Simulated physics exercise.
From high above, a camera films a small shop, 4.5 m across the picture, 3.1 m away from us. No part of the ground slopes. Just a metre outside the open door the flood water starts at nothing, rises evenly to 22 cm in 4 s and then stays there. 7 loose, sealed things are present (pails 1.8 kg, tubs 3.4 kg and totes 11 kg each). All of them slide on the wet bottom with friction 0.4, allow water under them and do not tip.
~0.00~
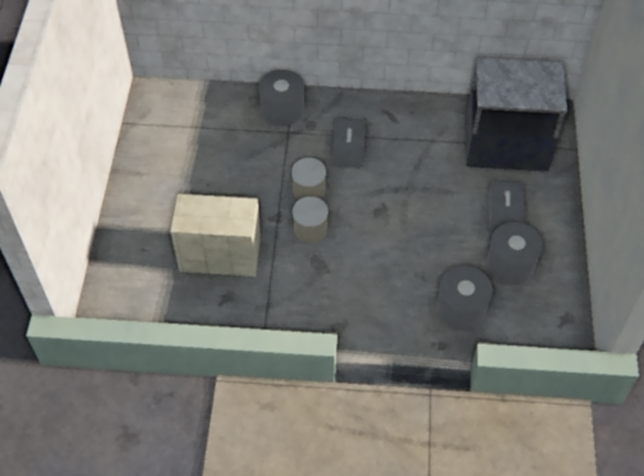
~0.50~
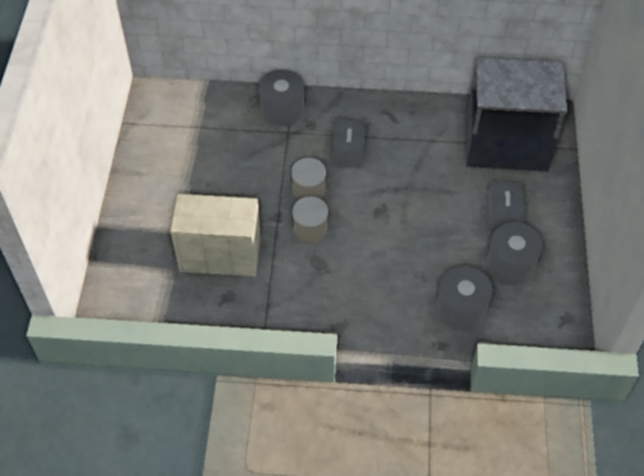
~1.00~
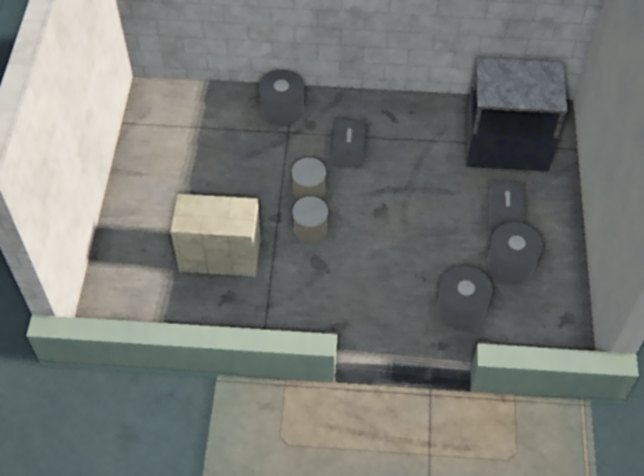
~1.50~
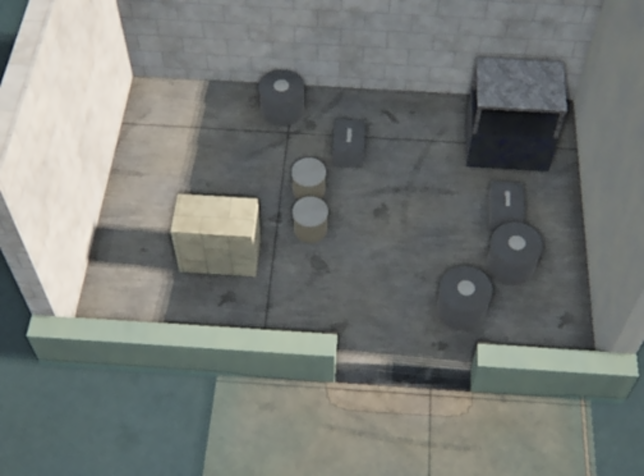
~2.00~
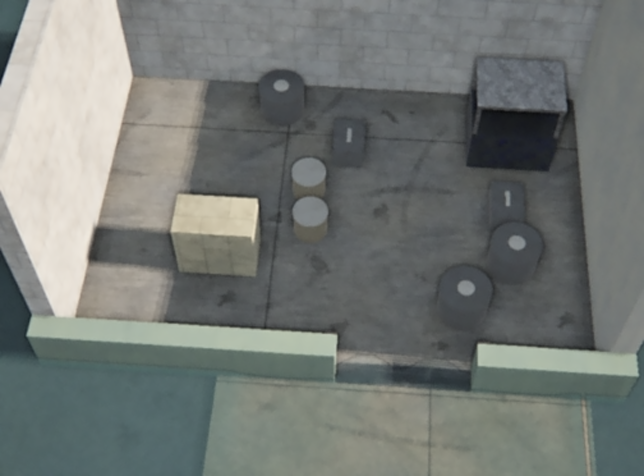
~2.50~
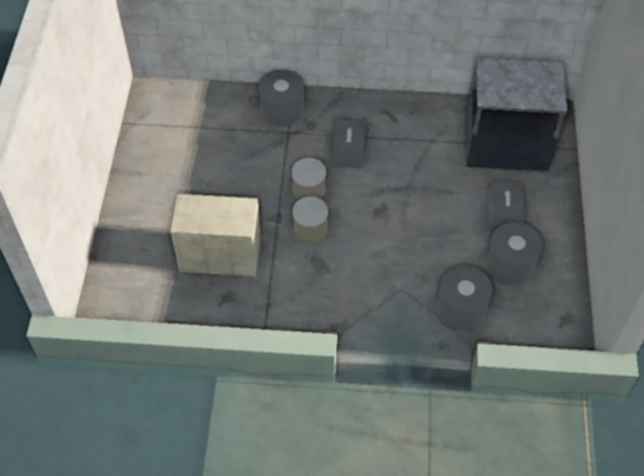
Murky blue-green water spreads over the ground outside a small shop seen from high above, covers the pale paving in front, and pushes a thin wedge through the gap in the low green front wall. Inside stand a cream block at left, two pale-topped cylinders near the middle, dark round and boxy containers, and a dark table-like unit at back right. None of them moves, and the camera stays still.
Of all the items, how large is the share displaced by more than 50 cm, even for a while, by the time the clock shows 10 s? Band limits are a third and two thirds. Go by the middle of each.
The share is two thirds and up.
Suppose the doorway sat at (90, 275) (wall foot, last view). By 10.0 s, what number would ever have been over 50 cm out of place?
The count would be 4.
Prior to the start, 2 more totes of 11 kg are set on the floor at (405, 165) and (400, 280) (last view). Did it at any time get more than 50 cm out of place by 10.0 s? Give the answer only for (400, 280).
It comes out higher.
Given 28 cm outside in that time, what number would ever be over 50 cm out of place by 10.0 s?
The count would be 7.
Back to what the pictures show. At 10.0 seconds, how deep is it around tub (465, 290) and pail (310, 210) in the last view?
First about 6 cm, second about 4 cm.
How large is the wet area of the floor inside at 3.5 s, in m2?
3.0 m2.
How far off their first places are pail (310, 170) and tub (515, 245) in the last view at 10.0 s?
150 cm and 80 cm respectively.
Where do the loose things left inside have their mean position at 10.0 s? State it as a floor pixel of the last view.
Centred roughly on (328, 190).
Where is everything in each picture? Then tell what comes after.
In the first picture, a pail at (309, 171), on the bottom; a tub at (466, 288) rests on the ground; 0.0 m2 under water; 0 of 7 have shifted.
In the second picture, a pail at (309, 171) rests on the ground; a tub at (466, 288), on the bottom; 0.0 m2 under water; 0 of 7 have shifted.
In the third picture, a pail at (309, 171), on the bottom; a tub at (466, 288), on the bottom; water covers 0.0 m2; 0 of 7 have shifted.
In the fourth picture, a pail at (309, 171), on the bottom; a tub at (466, 288) rests on the ground; 0.0 m2 under water; 0 of 7 have shifted.
In the fifth picture, a pail at (309, 171) rests on the ground; a tub at (466, 288), on the bottom; 0.0 m2 under water; 0 of 7 have shifted.
In the sixth picture, a pail at (309, 171) rests on the ground; a tub at (466, 288) rests on the ground; 0.5 m2 under water; 0 of 7 have shifted.
After 3.5 s 0 of 7 are over 50 cm from their spots; 0 afloat.
After 4.5 s 2 of 7 are over 50 cm from their spots; 0 afloat.
After 7.0 s 5 of 7 are over 50 cm from their spots; 6 afloat.
After 10.0 s 7 of 7 are over 50 cm from their spots, and 7 have been at some point; 7 afloat.
